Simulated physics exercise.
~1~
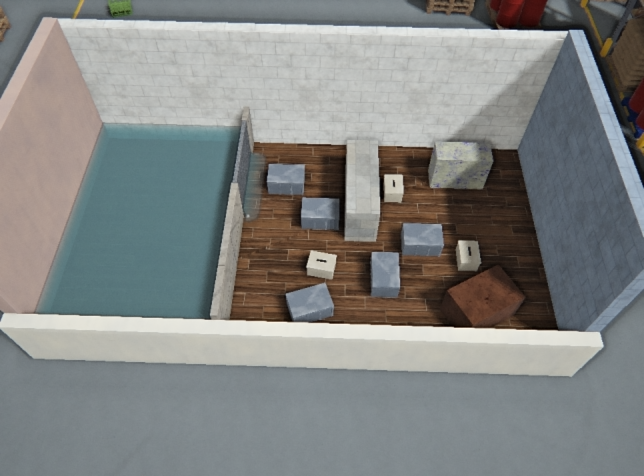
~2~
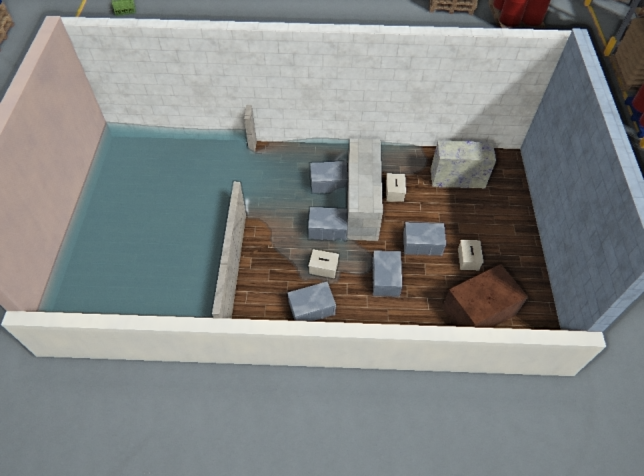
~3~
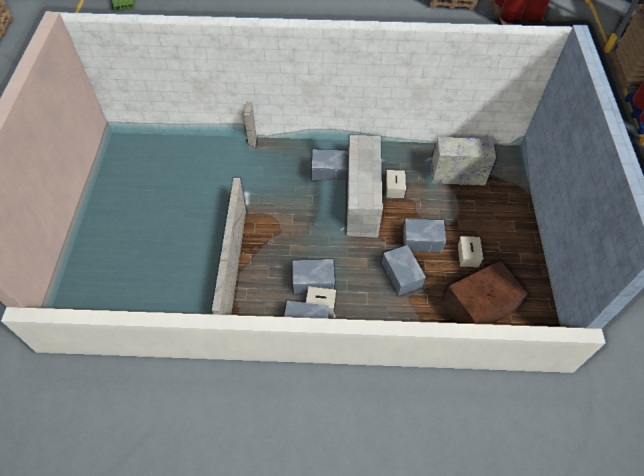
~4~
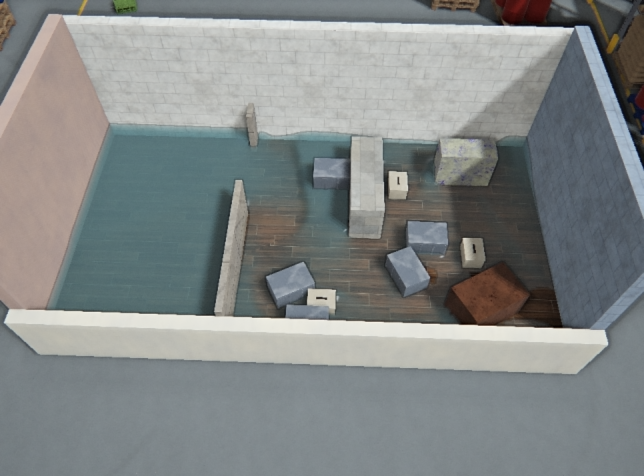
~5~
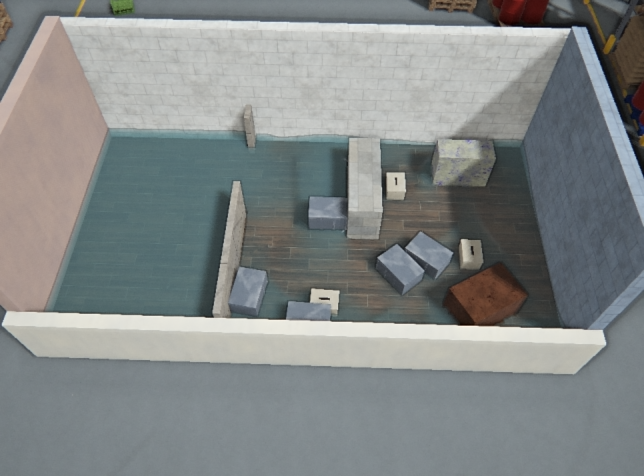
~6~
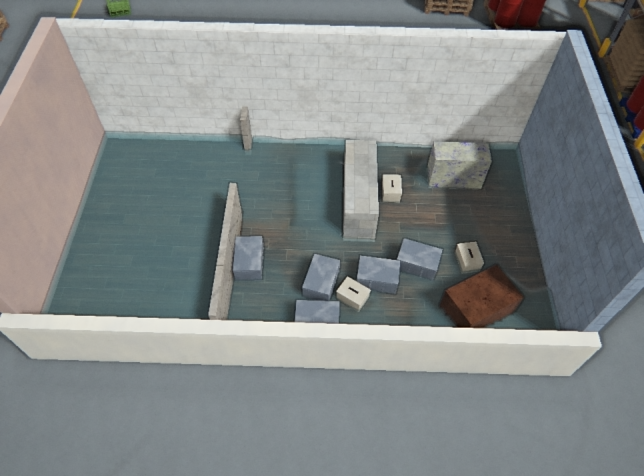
Bluish water spread from the left room through a gap in the dividing wall and across the wooden floor, pushing several grey-blue boxes around, until it covered much of the right room, with some boxes gathered near the front wall.
